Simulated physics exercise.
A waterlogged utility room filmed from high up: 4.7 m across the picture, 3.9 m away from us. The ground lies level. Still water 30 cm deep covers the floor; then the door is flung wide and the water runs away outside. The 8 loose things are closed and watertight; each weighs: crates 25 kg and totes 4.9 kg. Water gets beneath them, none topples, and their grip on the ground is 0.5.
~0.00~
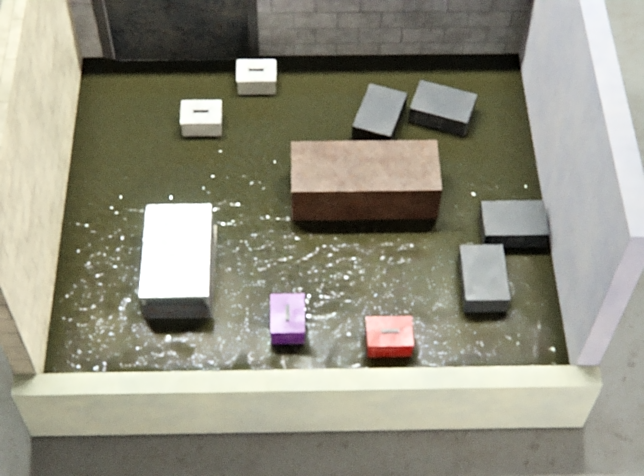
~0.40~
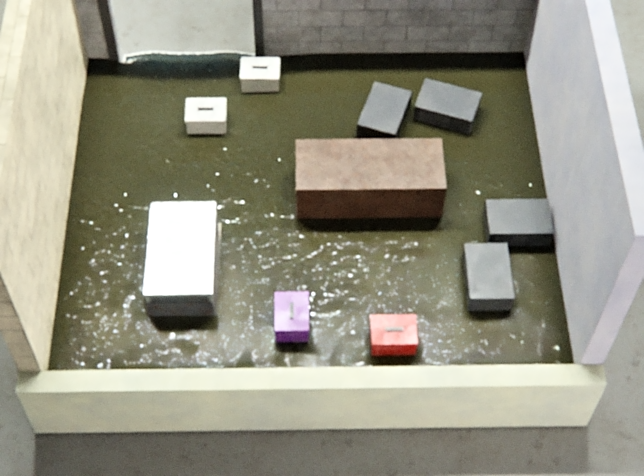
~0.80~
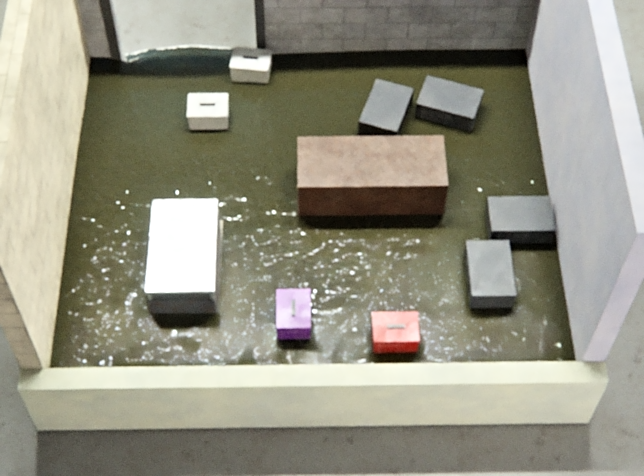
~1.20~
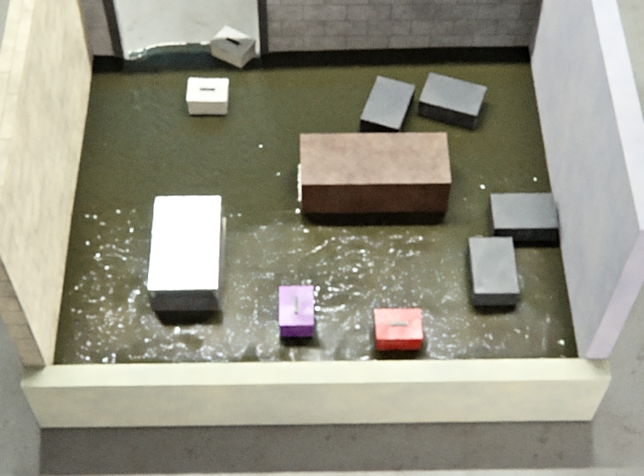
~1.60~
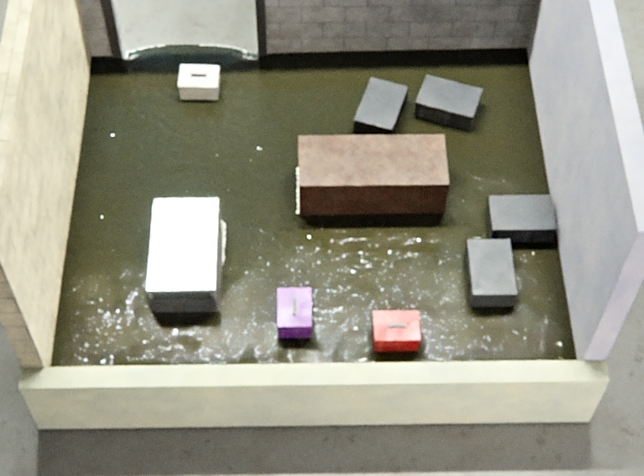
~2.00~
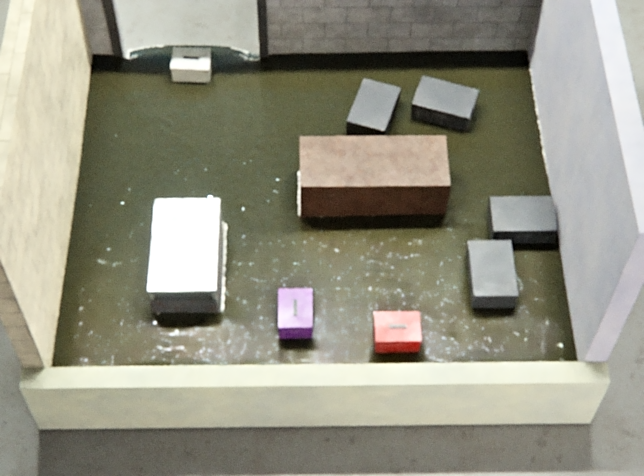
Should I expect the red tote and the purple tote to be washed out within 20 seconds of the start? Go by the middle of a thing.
The red tote is kept in, the purple tote stays inside.
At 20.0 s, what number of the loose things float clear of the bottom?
At that moment 3.
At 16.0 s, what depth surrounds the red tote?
About 13 cm.
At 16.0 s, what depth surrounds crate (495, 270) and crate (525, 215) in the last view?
Roughly 12 and 12 cm.
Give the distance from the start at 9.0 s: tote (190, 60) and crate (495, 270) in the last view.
In that order: Washed out, 50 cm.
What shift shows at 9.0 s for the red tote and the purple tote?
Roughly 30 and 50 cm by then.
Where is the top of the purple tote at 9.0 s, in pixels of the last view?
Around (238, 309).
After 4.0 s the red tote is near (379, 324), 0.2 m from its start, afloat; the purple tote is near (273, 293), 0.3 m from its start, afloat; 2 of 8 are out; 6 afloat.
After 9.0 s the red tote is near (361, 325), 0.3 m from its start, afloat; the purple tote is near (238, 309), 0.5 m from its start, afloat; 3 of 8 are out; 5 afloat.
After 16.0 s the red tote is near (316, 326), 0.7 m from its start, afloat; the purple tote is near (155, 336), 1.3 m from its start, afloat; 4 of 8 are out; 4 afloat.
After 20.0 s the red tote is near (310, 320), 0.8 m from its start, afloat; the purple tote is near (119, 306), 1.6 m from its start, afloat; 4 of 8 are out; 3 afloat.
